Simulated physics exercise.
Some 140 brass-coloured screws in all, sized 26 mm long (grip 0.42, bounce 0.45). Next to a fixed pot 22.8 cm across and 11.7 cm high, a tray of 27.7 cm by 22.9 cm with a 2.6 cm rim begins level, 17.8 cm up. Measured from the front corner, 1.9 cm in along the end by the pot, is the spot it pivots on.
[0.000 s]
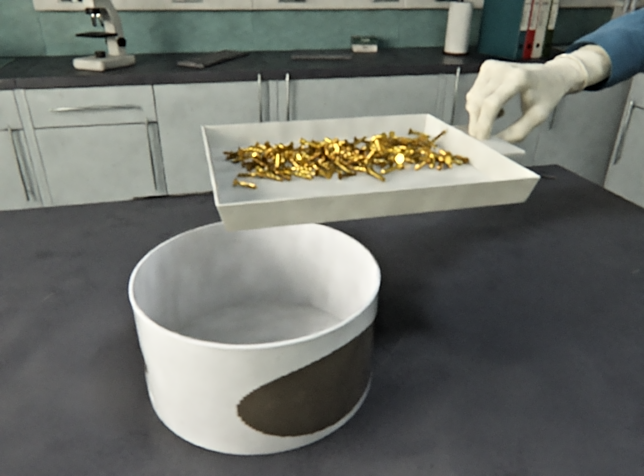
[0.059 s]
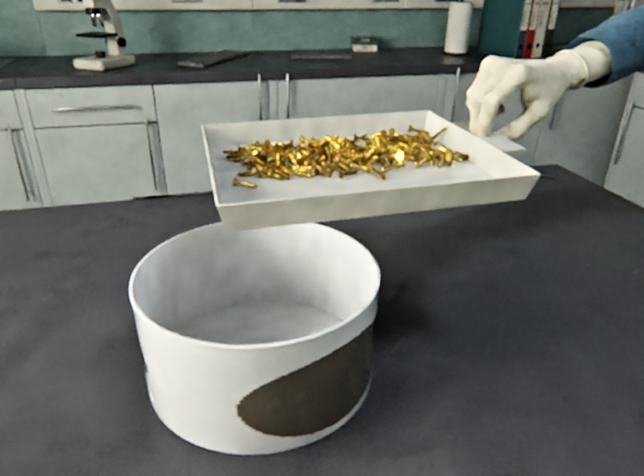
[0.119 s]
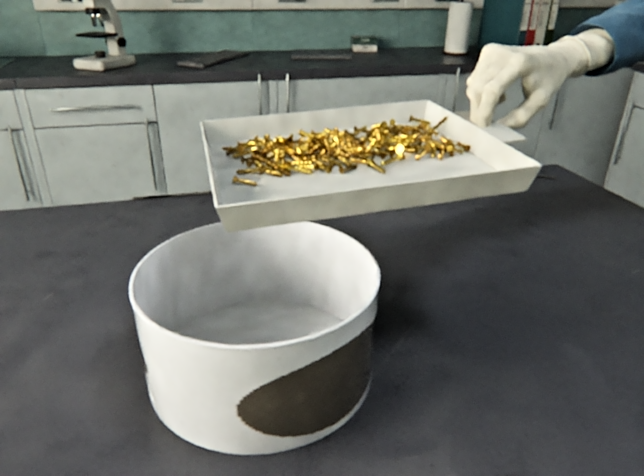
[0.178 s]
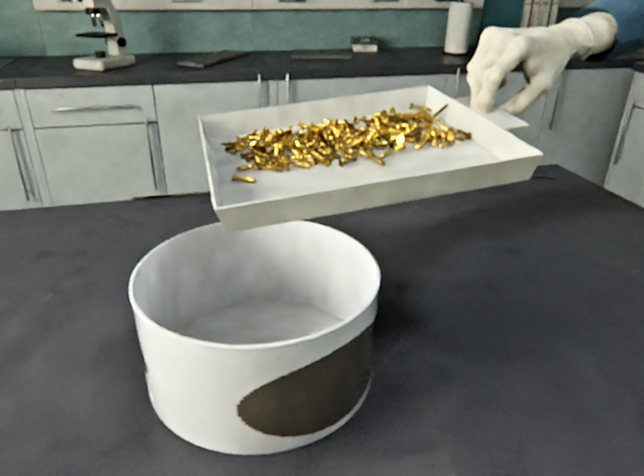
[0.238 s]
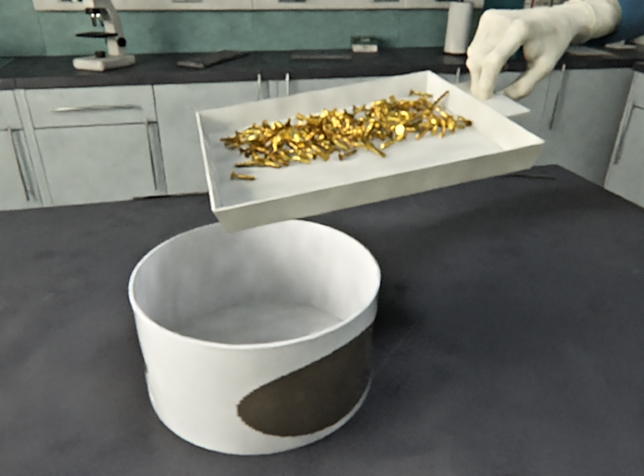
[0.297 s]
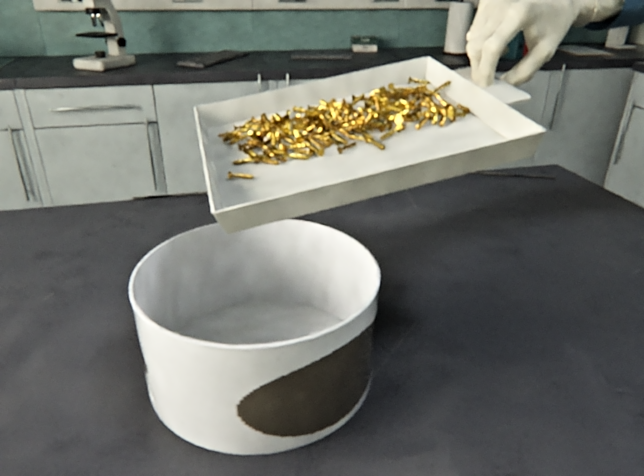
White tray of brass-coloured screws tilting down toward its left front corner above a round white pot, gloved hand gripping its far right corner.
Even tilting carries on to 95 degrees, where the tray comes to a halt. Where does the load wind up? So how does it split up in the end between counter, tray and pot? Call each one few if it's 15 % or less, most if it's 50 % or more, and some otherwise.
I'd say counter few, tray few, pot most.
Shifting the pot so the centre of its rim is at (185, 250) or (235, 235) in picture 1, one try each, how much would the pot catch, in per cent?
Near 60 and 5 percent, one try each.
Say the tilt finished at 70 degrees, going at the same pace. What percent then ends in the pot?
Estimated share: About 45 %.
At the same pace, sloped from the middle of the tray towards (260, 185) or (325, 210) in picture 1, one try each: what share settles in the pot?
I'd put it at roughly 45 per cent for the first tilt and roughly 90 per cent for the second.
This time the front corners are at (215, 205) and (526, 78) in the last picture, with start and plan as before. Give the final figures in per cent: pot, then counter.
Split: Pot = 45, counter = 55.
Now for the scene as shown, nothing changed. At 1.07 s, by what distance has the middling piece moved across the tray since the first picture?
Displacement on the tray: About 17 cm.
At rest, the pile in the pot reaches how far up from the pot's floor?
Top level: Approx. 3.0 cm.
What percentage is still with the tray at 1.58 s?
About 95 per cent.
After 1.07 s, tilt 51 degrees; the tray holds 100 %, the pot 0 %.
After 1.58 s, tilt 77 degrees; the tray holds 95 %, the pot 5 %.
After 2.16 s, tilt 95 degrees; the tray holds 0 %, the pot 95 %.
In the end, at 2.9 s, counter 5 %, tray 0 %, pot 95 %.
